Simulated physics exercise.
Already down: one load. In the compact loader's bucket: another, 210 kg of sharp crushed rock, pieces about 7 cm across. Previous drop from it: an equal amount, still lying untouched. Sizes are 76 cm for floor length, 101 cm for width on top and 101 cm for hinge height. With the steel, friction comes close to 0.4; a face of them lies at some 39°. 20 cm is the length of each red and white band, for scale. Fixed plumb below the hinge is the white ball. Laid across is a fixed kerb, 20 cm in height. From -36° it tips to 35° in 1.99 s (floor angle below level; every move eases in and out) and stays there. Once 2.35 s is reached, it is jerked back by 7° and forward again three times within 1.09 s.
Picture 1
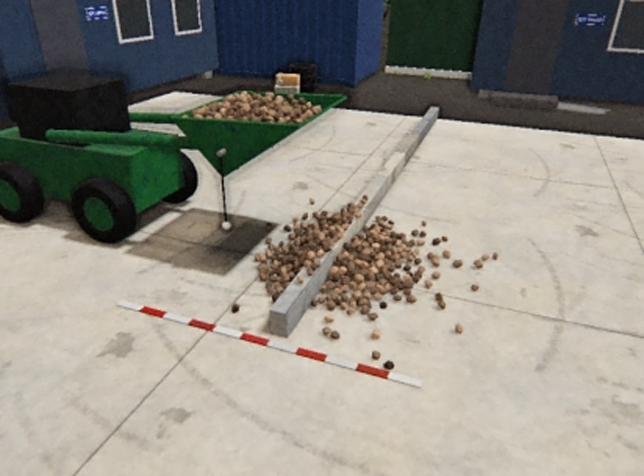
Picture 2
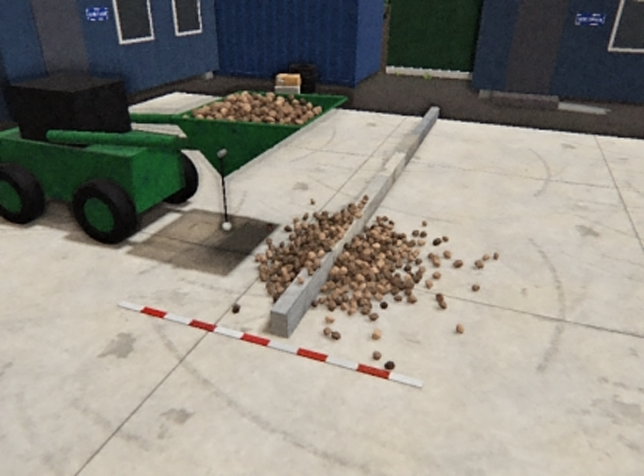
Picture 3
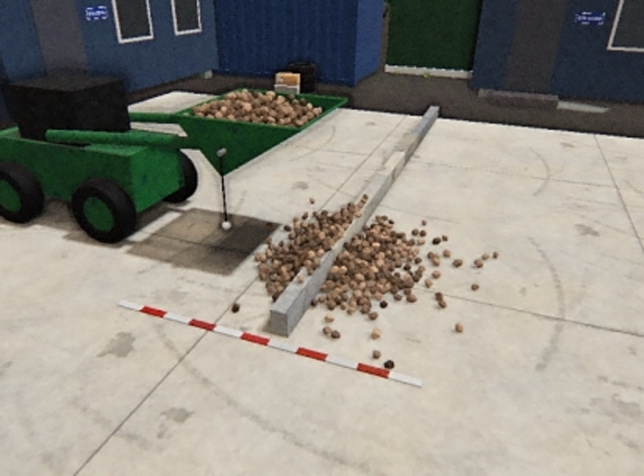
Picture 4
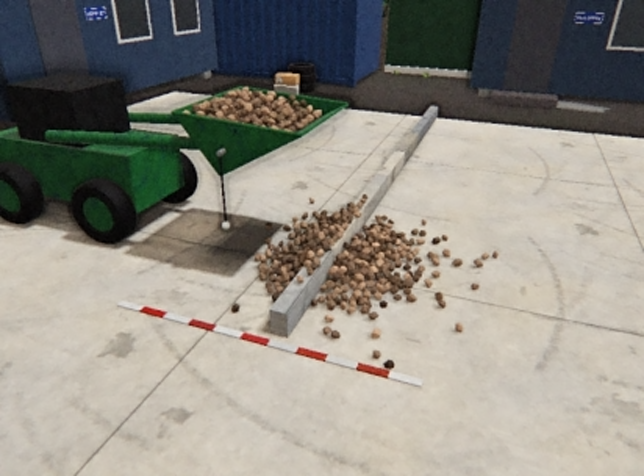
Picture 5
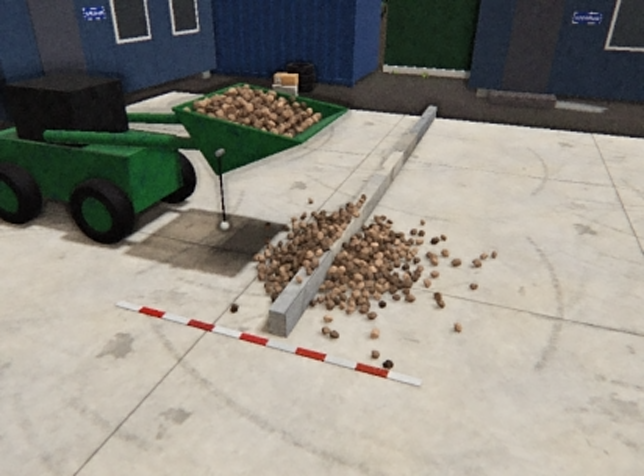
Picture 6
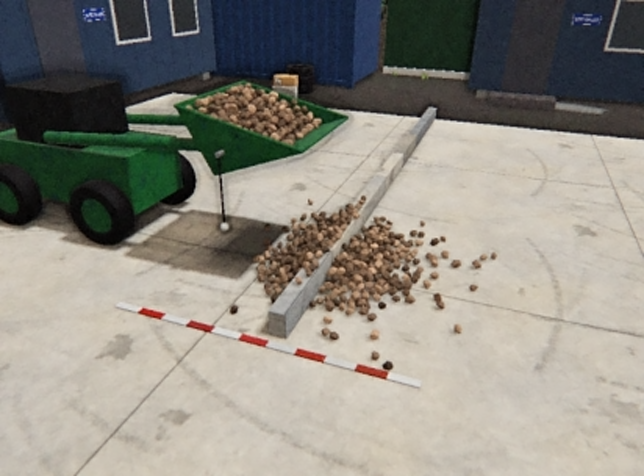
A green compact loader stands at left on a pale concrete yard, seen from above at an angle, with blue buildings behind. Its raised bucket holds brown stones, beside a similar pile lying across a long grey kerb, with a red-and-white striped pole in front. The bucket slowly tilts its front edge downward, its stones staying inside, while the loader, pile and camera remain still.
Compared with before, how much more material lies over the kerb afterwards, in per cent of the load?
Some 57 per cent of a load more.
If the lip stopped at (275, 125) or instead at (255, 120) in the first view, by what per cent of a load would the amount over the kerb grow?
First place: Roughly 10 %; second place: Roughly 5 %.
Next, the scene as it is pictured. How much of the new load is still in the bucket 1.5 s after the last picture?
Still inside: Some 55 %.
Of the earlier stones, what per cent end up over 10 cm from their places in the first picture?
Estimate: 5 %, roughly.
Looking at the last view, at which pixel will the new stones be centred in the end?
Middle: Approx. (346, 244) px.
Then, 0.9 s after the last picture the floor is at 24°; in per cent of one load, 100 in the bucket, 50 on this side of the kerb, 50 over the kerb; the foremost stones are at (466, 281).
Then, 1.5 s after the last picture the floor is at 35°; in per cent of one load, 54 in the bucket, 91 on this side of the kerb, 55 over the kerb; the foremost stones are at (466, 281).
Then, 3.3 s after the last picture the floor is at 35°; in per cent of one load, 0 in the bucket, 93 on this side of the kerb, 107 over the kerb; the foremost stones are at (470, 274).
Then, 5.7 s after the last picture the floor is at 35°; in per cent of one load, 0 in the bucket, 93 on this side of the kerb, 107 over the kerb; the foremost stones are at (470, 274). Net gain over the kerb, 57.
